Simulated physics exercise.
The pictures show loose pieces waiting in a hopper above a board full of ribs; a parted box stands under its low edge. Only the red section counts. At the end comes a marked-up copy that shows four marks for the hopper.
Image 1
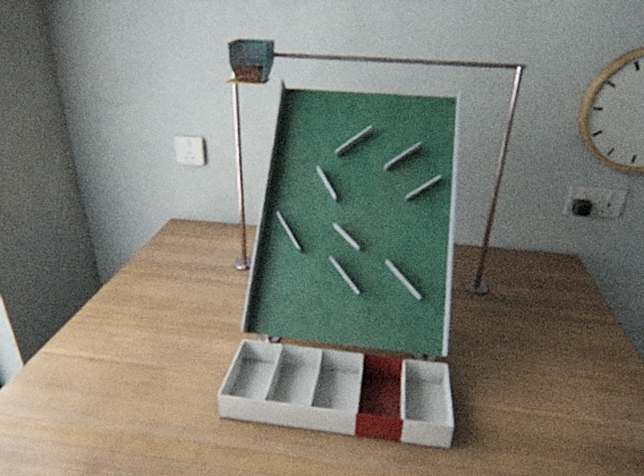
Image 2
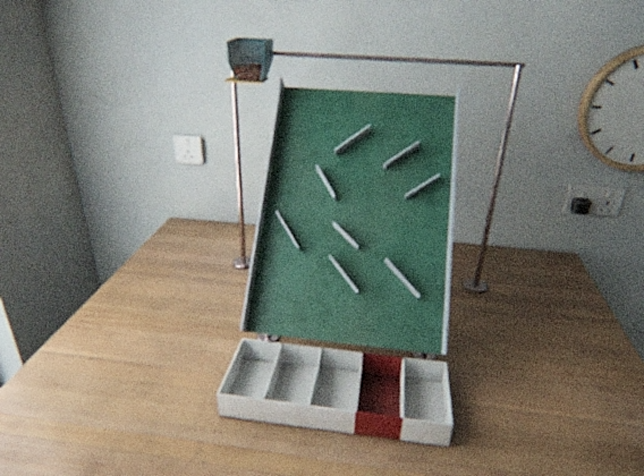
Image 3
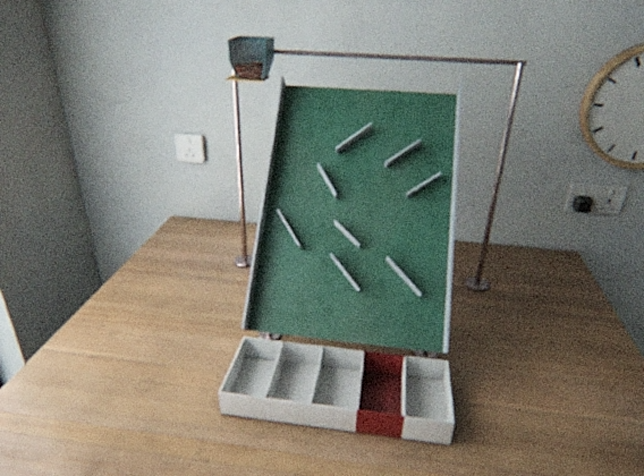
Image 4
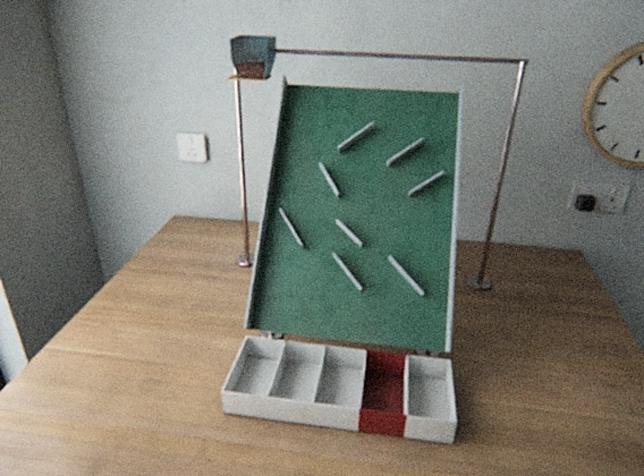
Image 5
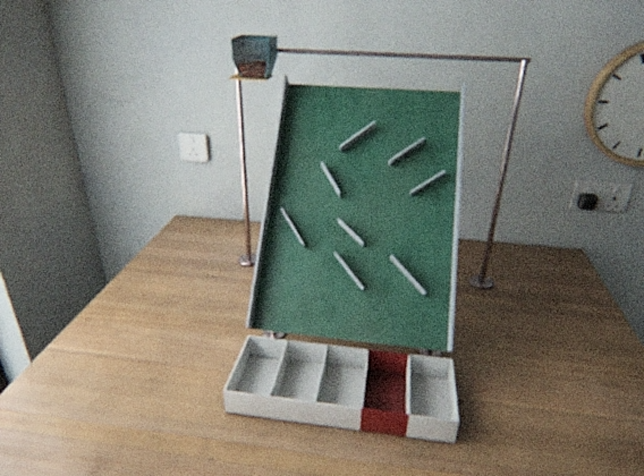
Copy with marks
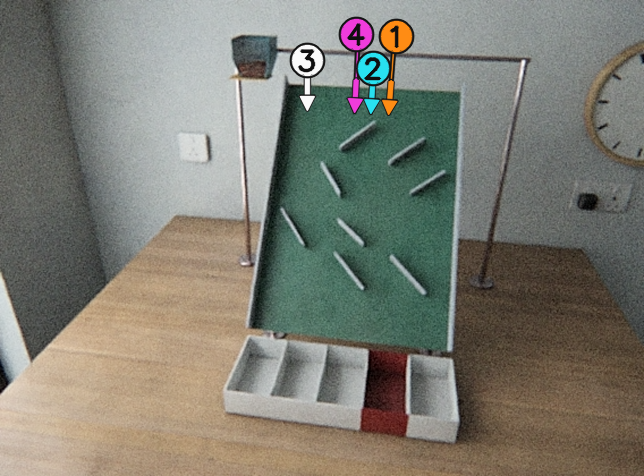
On a wooden table, a small hopper sits still above a ribbed green board.
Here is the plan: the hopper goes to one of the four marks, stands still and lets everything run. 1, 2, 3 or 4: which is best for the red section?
Best: 1.
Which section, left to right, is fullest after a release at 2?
The fourth from the left.
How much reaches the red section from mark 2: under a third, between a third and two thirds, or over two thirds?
It is between a third and two thirds.
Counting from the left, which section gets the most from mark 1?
The fourth from the left.
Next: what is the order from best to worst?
Best to worst: 1, 2, 4, 3.
On the marked copy, mark 1 meets the board at (388, 109); mark 2 meets the board at (371, 108); mark 3 meets the board at (307, 105); mark 4 meets the board at (354, 107).
With 1, close to two thirds in the red section, close to a quarter in other sections, a small share held on the board.
With 2, close to two thirds in the red section, close to a third in other sections.
With 3, a small share in the red section, all but a few in other sections.
With 4, close to a third in the red section, close to half in other sections, only a few outside the box.
